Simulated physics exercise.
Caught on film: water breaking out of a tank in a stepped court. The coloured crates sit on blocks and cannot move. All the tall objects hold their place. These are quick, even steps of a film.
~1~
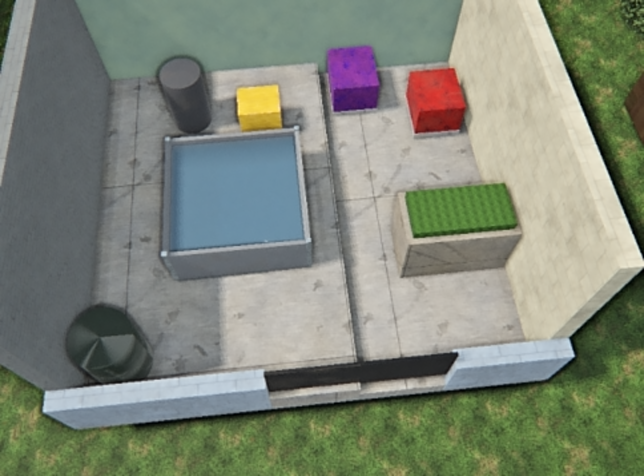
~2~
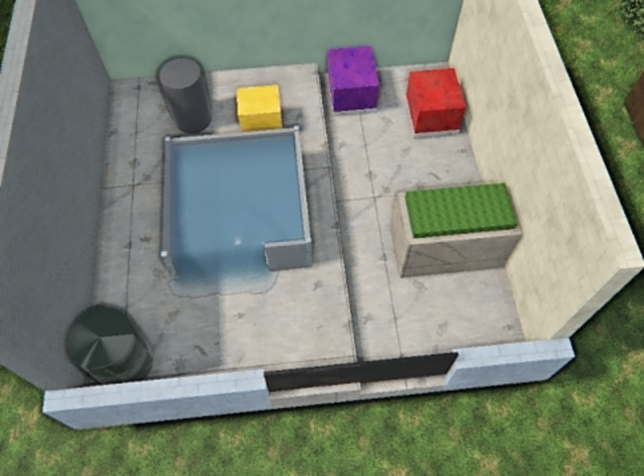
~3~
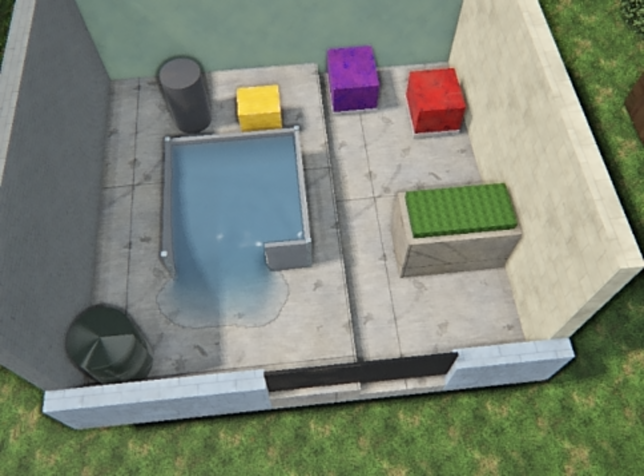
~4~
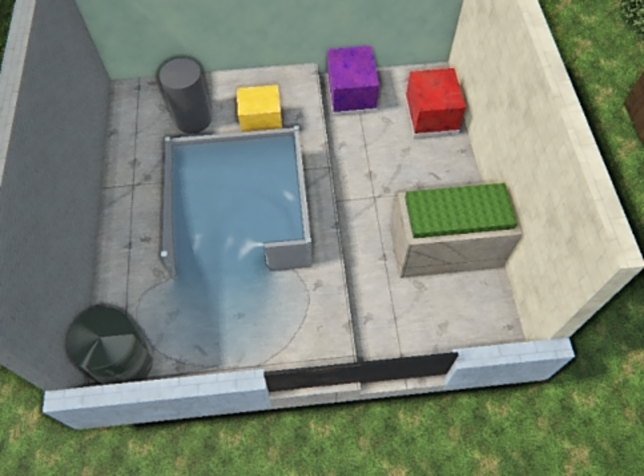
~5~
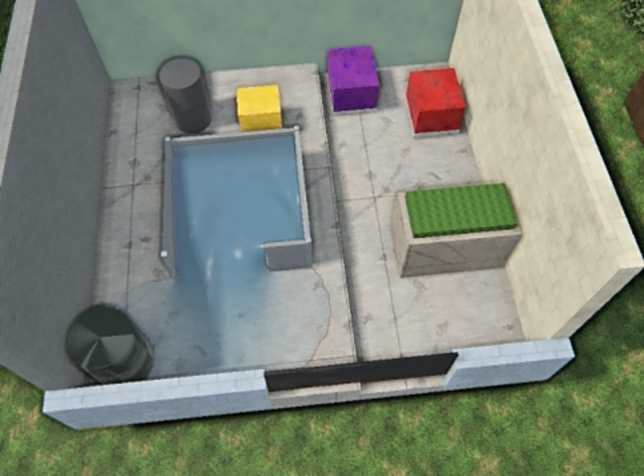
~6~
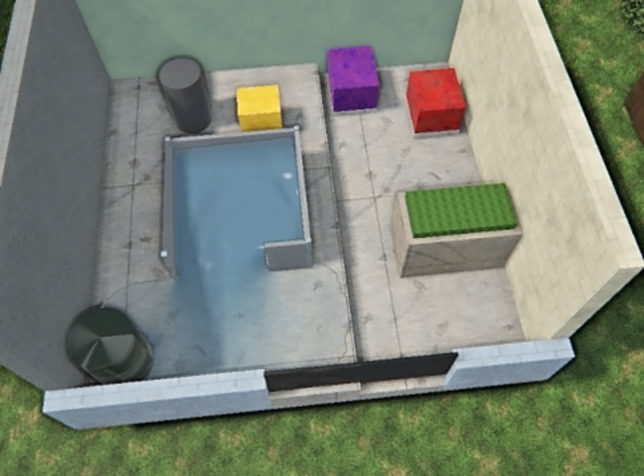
A large grey-rimmed tank of blue water stands on the left of a pale, stepped stone court, seen from above by a still camera, with grass outside its walls. A dark cylinder and yellow block sit behind it, a dark faceted object at front left, and purple and red blocks and a green-topped planter on the right. Water breaks through the tank's near side and spreads forward across the paving in a widening sheet, while the other objects stay put.
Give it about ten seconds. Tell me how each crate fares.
In the end: The red crate is soaked; the yellow crate is soaked; the purple crate is soaked.
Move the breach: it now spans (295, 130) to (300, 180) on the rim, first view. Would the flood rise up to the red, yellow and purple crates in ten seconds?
The red one takes water; the yellow one escapes it; the purple one is wetted.
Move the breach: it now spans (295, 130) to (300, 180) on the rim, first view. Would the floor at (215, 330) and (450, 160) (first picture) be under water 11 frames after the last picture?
One after the other: Free of water, awash.
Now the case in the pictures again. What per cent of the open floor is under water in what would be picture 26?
Some 60 per cent.
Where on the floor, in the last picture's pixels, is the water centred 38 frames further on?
Around (286, 254).
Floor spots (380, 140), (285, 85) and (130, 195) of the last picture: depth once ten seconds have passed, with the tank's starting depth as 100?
In turn 14, 4 and 12 in a hundred.
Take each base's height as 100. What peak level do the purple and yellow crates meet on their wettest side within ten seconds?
Near 260 and 180 in a hundred.
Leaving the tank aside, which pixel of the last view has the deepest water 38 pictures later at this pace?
Near (365, 375).
A moment on, water covers 20 % of the floor; the red crate not reached, the yellow crate not reached, the purple crate not reached.
Next, water covers 35 % of the floor; the red crate not reached, the yellow crate not reached, the purple crate not reached.
Then, water covers 60 % of the floor; the red crate not reached, the yellow crate not reached, the purple crate not reached.
Later, water covers 85 % of the floor; the red crate water round its plinth, the yellow crate water round its plinth, the purple crate water round its plinth.
In the end, water covers 95 % of the floor; the red crate was topped, the yellow crate was topped, the purple crate was topped.
